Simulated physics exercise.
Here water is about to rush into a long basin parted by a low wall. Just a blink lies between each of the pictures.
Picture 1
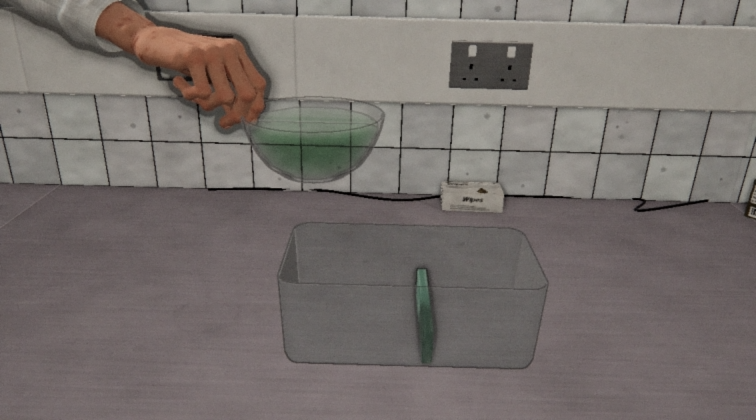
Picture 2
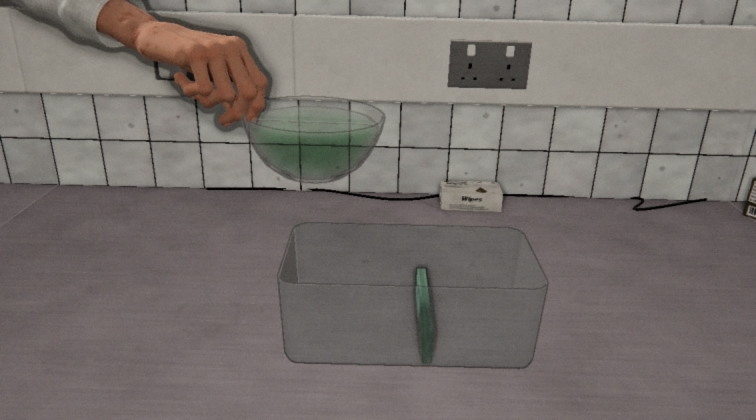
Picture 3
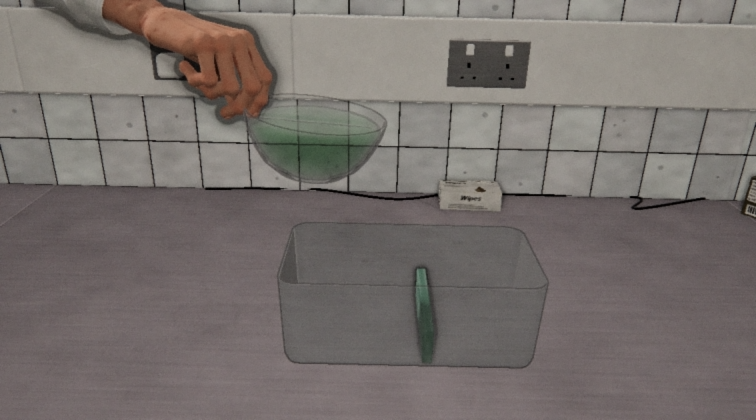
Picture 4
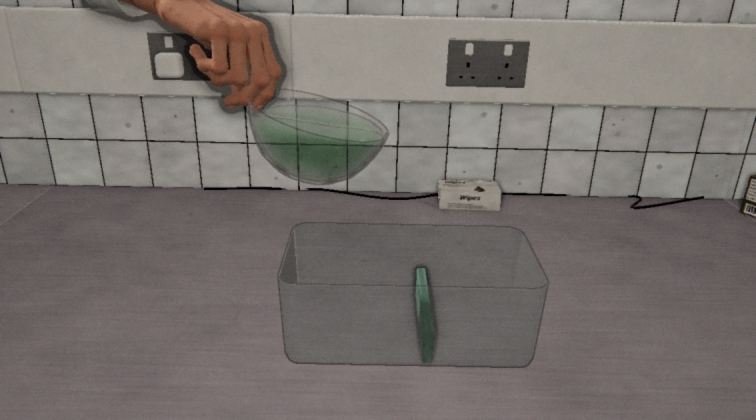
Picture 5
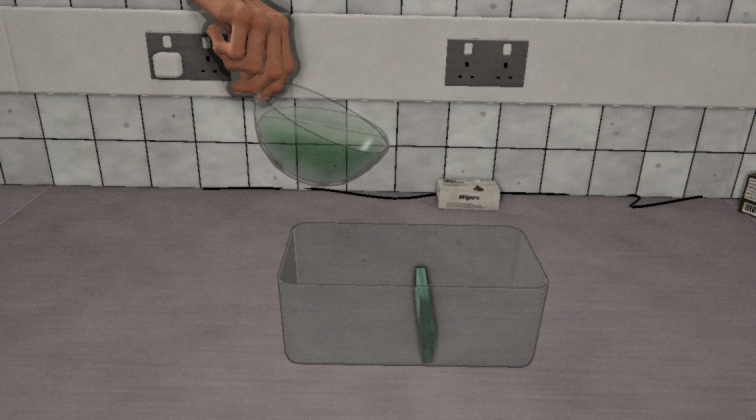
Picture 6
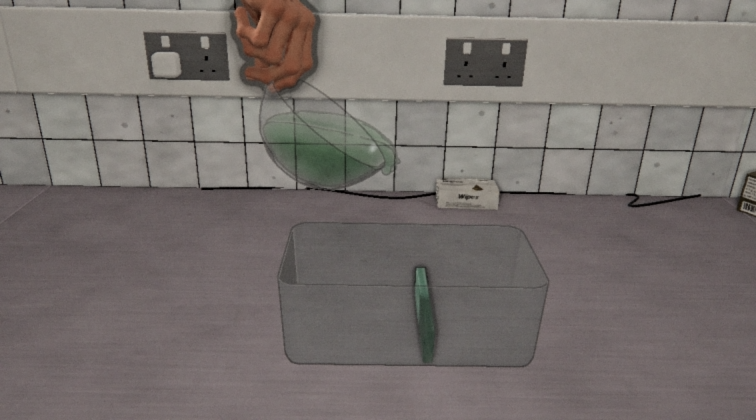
A hand tilts a clear bowl of green liquid rightward above a divided clear basin.
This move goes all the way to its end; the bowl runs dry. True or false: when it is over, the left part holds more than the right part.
True.
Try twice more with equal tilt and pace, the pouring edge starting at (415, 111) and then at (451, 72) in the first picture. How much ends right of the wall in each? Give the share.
Roughly 55 % and 75 %.
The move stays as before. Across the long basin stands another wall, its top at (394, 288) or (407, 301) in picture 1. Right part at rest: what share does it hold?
Try 1: Some 70 %; try 2: 55 %.
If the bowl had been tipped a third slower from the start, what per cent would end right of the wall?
It comes to some 45 per cent.
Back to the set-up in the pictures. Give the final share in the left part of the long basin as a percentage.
That works out to roughly 60 percent.
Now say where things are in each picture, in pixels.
In the first frame, tilt 0°; pouring edge (384, 117); surface from (248, 119) to (380, 123); the long basin's rim runs from (287, 251) to (535, 258); the wall's top is at (425, 299).
In the second frame, tilt 2°; pouring edge (384, 118); surface from (249, 118) to (380, 124).
In the third frame, tilt 7°; pouring edge (386, 124); surface from (251, 115) to (381, 127).
In the fourth frame, tilt 15°; pouring edge (388, 134); surface from (255, 114) to (385, 130).
In the fifth frame, tilt 25°; pouring edge (387, 148); surface from (259, 114) to (386, 141); 3 per cent is over the edge.
In the sixth frame, tilt 38°; pouring edge (384, 163); surface from (265, 120) to (363, 138); 12 per cent is over the edge.
A moment on, the tilt is 110° and 2 per cent is still to pour, 44 is left of the wall and 34 right of it.
Next, the tilt is 121° and 0 per cent is still to pour, 58 is left of the wall and 29 right of it.
Then the tilt is 121° and 0 per cent is still to pour, 61 is left of the wall and 31 right of it.
Later the tilt is 121° and 0 per cent is still to pour, 61 is left of the wall and 32 right of it.
At rest 62 per cent lies left of the wall, 32 right of it and 7 outside.
